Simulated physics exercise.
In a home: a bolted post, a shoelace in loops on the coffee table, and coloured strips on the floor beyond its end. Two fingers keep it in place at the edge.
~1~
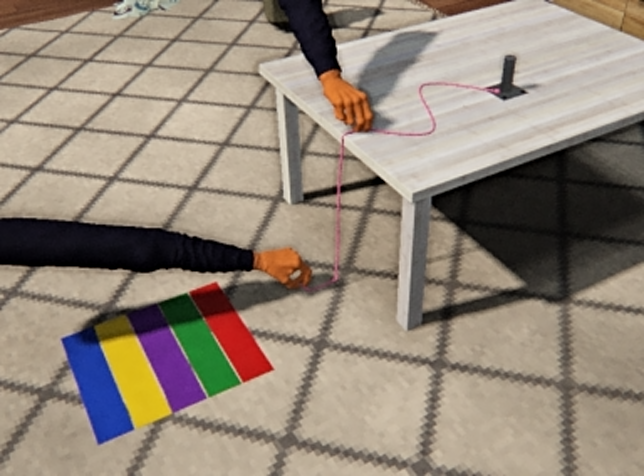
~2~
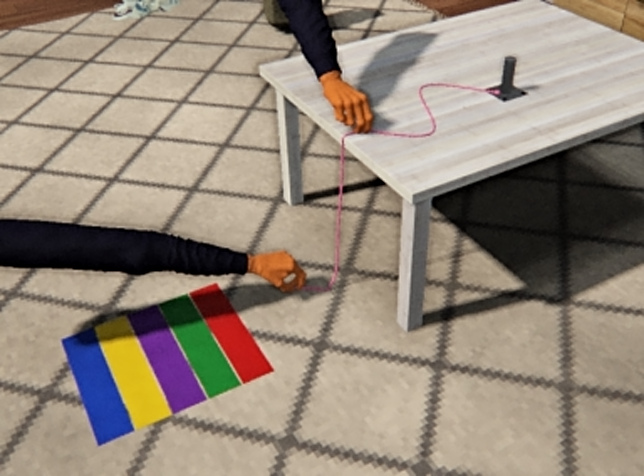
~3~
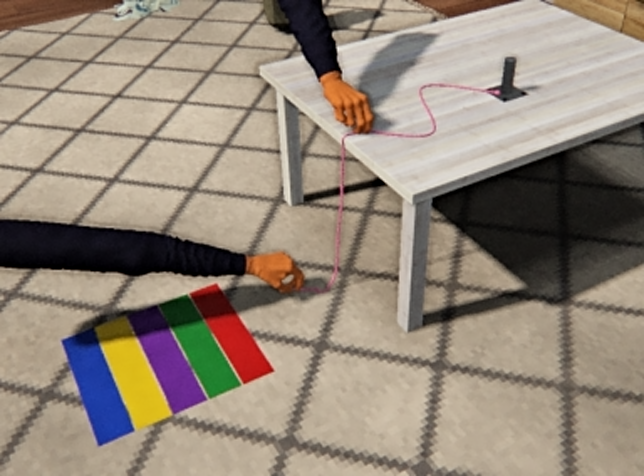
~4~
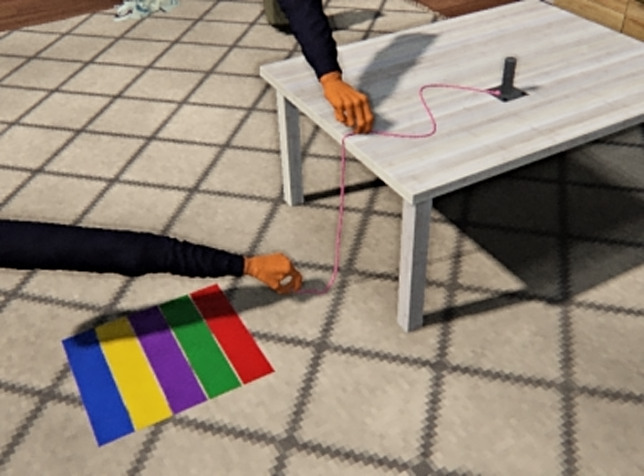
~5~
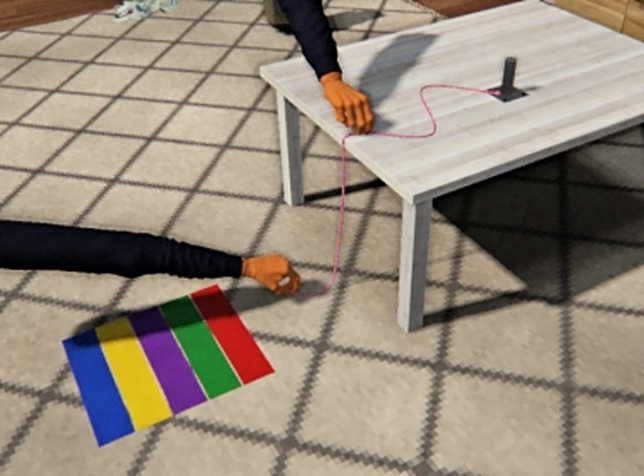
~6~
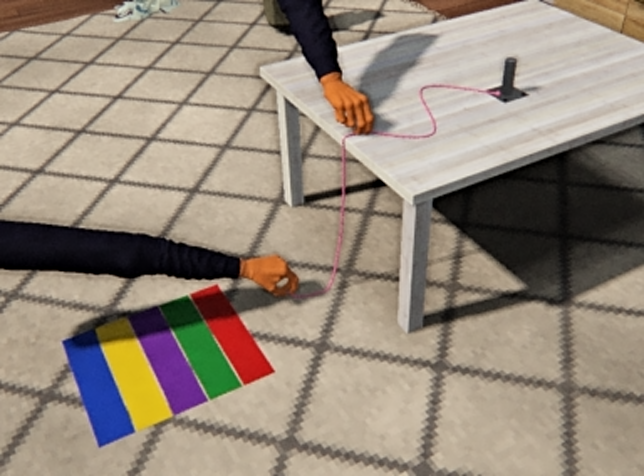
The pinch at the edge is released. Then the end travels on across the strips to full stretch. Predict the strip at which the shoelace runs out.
I would say the blue strip.
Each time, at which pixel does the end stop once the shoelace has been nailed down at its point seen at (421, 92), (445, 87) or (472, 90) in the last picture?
First try near (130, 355), second near (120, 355), third near (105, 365).
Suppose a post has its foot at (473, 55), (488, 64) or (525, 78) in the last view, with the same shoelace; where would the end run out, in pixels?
First try about (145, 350), second about (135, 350), third about (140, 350).
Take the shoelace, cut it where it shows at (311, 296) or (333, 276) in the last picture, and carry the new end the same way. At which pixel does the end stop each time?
In order, about (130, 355) and about (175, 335).
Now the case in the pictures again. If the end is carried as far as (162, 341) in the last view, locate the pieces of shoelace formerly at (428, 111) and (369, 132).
First point (388, 126), second point (330, 197).
Soon after, end near (162, 341); over purple.
Then, end near (118, 358); over yellow.
At full stretch, end near (91, 368); over blue. Over blue.
